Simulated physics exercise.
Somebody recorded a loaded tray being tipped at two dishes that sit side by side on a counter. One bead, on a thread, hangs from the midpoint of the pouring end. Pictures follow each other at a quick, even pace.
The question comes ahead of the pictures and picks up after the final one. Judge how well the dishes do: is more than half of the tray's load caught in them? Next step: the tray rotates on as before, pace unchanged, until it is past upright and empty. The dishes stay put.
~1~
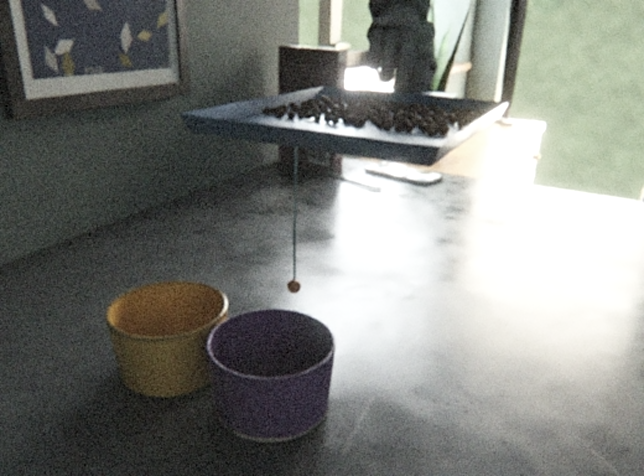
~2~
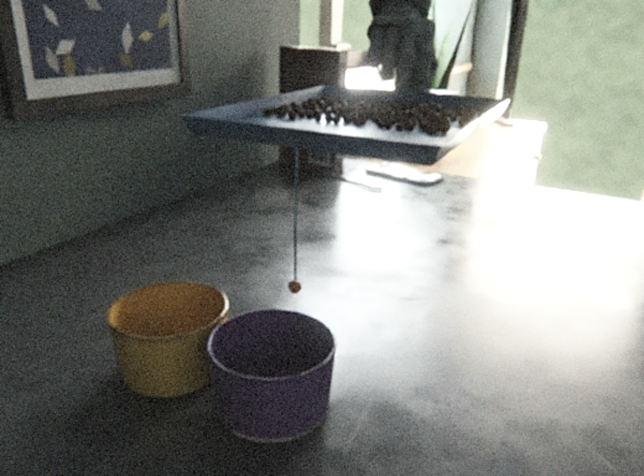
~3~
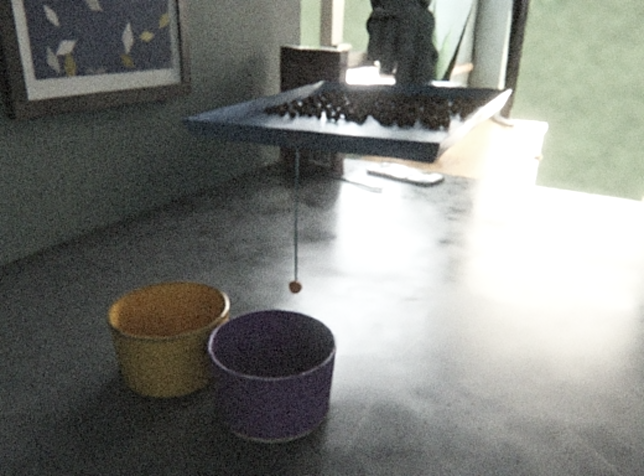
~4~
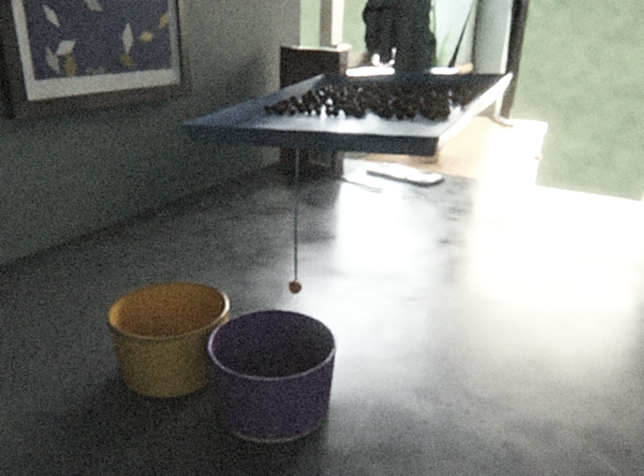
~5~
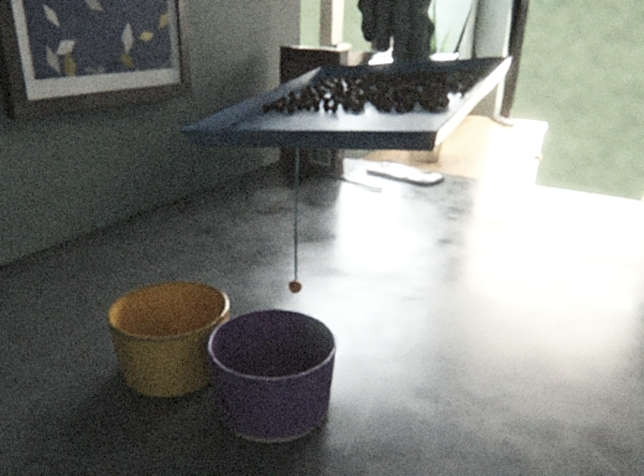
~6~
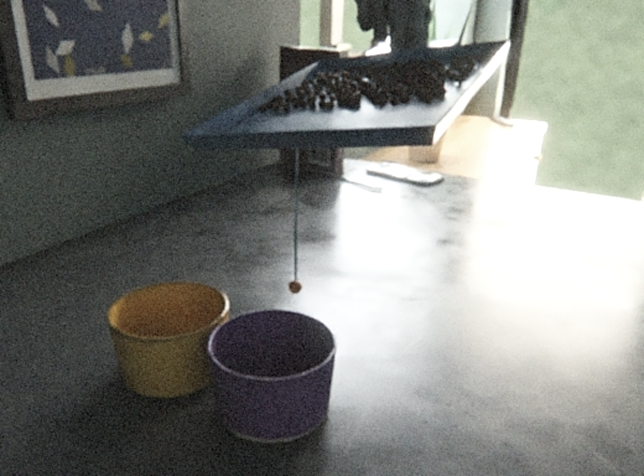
The dishes gather below half.
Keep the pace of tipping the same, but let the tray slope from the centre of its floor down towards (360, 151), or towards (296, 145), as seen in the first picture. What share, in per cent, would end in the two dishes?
The share is 10 per cent in the first and 80 per cent in the second.
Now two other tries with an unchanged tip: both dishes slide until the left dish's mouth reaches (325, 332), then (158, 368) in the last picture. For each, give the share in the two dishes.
Roughly 0% first, roughly 0% second.
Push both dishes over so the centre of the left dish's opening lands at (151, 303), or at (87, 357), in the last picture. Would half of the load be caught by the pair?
At place one not up to half; at place two not up to half.
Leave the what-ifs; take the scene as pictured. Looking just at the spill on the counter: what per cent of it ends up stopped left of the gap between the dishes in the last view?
It comes to about 60 percent.
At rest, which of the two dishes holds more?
More finishes in the dish at left.
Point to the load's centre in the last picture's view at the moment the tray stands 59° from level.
Mark it at roughly (216, 174) in the final frame.
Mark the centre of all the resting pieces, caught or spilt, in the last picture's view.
Close to (188, 335), more or less.
Shortly afterwards, tray tipped steeply; near two thirds on the tray; near a quarter in the left dish; a little outside both; a little in the air.
Next, tray tipped right over; near a quarter in the left dish; near two thirds outside both; only a few in the air.
Some moments later, tray tipped past a quarter turn; near a quarter in the left dish; near two thirds outside both.
In the end, tray tipped past a quarter turn; none at all in the right dish; near a quarter in the left dish; near two thirds outside both.
